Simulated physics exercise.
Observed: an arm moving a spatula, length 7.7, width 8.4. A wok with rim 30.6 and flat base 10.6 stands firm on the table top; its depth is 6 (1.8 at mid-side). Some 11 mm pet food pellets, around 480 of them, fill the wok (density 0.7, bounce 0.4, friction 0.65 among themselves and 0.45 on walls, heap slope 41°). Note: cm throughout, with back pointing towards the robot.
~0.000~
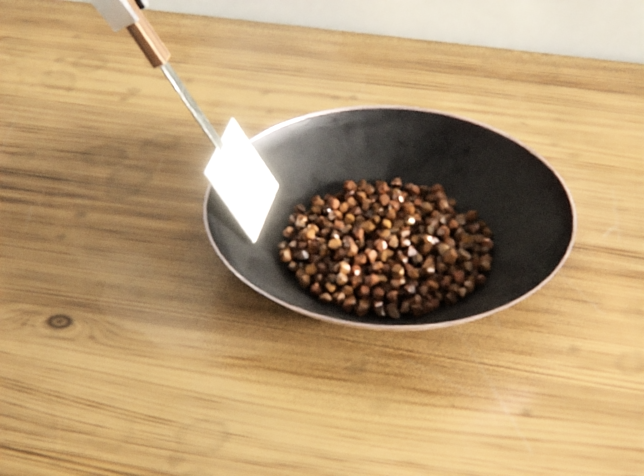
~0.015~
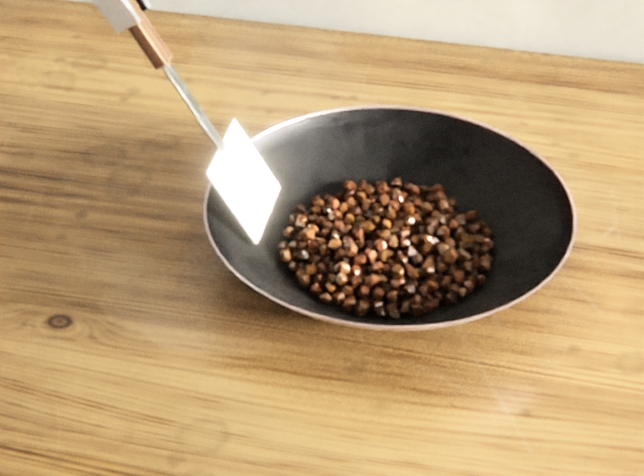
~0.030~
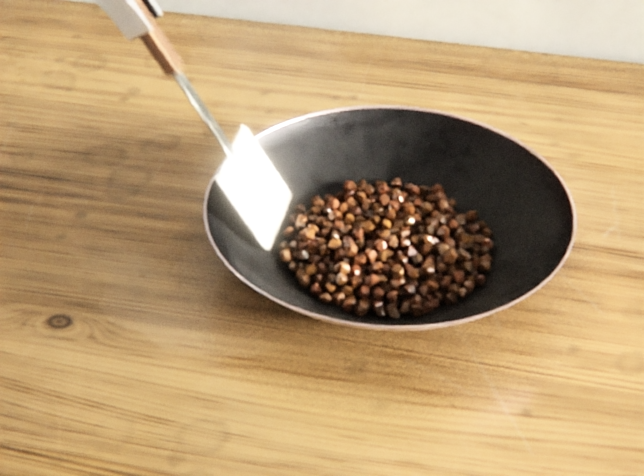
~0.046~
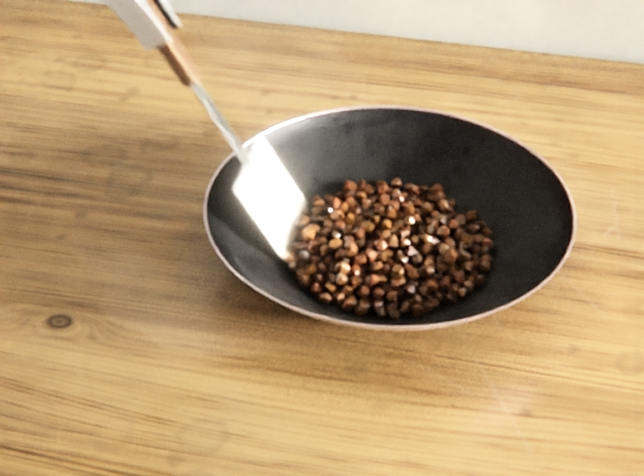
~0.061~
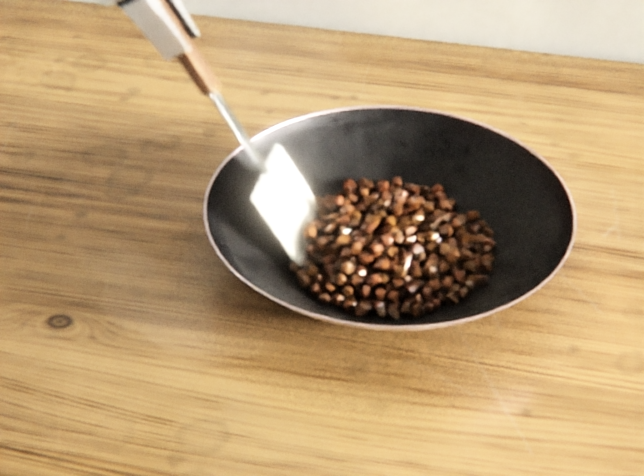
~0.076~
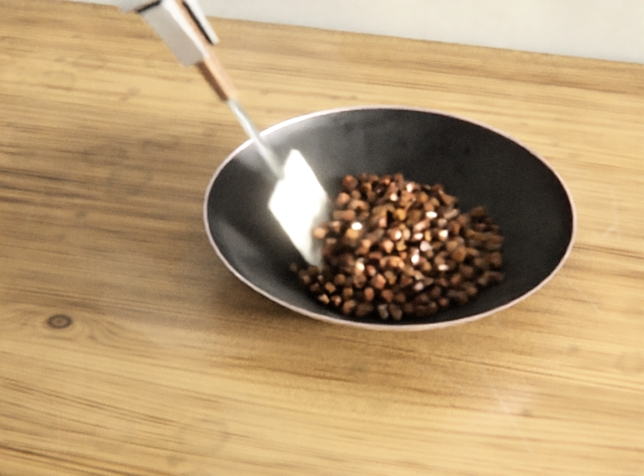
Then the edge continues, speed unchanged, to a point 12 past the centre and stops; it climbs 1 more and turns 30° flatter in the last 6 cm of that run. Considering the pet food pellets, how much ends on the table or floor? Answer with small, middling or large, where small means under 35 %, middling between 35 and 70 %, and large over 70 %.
It is middling.
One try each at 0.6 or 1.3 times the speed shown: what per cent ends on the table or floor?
Close to 35 and 55 percent respectively.
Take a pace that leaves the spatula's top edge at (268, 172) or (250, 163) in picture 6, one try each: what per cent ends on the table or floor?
Roughly 40 and 35 percent.
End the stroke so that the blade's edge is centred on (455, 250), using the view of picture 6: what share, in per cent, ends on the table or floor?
5 %, roughly.
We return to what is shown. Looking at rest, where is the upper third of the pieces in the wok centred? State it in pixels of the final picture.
Centre: Roughly (464, 217).
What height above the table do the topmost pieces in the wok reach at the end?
About 4.5 centimetres.
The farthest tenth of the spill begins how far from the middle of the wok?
That works out to near 40 cm.
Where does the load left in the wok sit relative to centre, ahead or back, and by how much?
The kept load is shifted forward by about 3.0 cm.
After 0.14 s, sloping 59°, highest piece 13 above the table; 475 in the wok, 2 on the blade or in flight.
After 0.20 s, sloping 54°, highest piece 19 above the table; 470 in the wok, 7 on the blade or in flight.
After 0.43 s, sloping 29°, highest piece 8 above the table; 230 in the wok, 160 on the table or floor, 87 on the blade or in flight.
After 1.48 s, sloping 29°, highest piece 4 above the table; 247 on the table or floor, 230 in the wok.
In the end, 247 on the table or floor, 230 in the wok. That is 52 % on the table or floor.
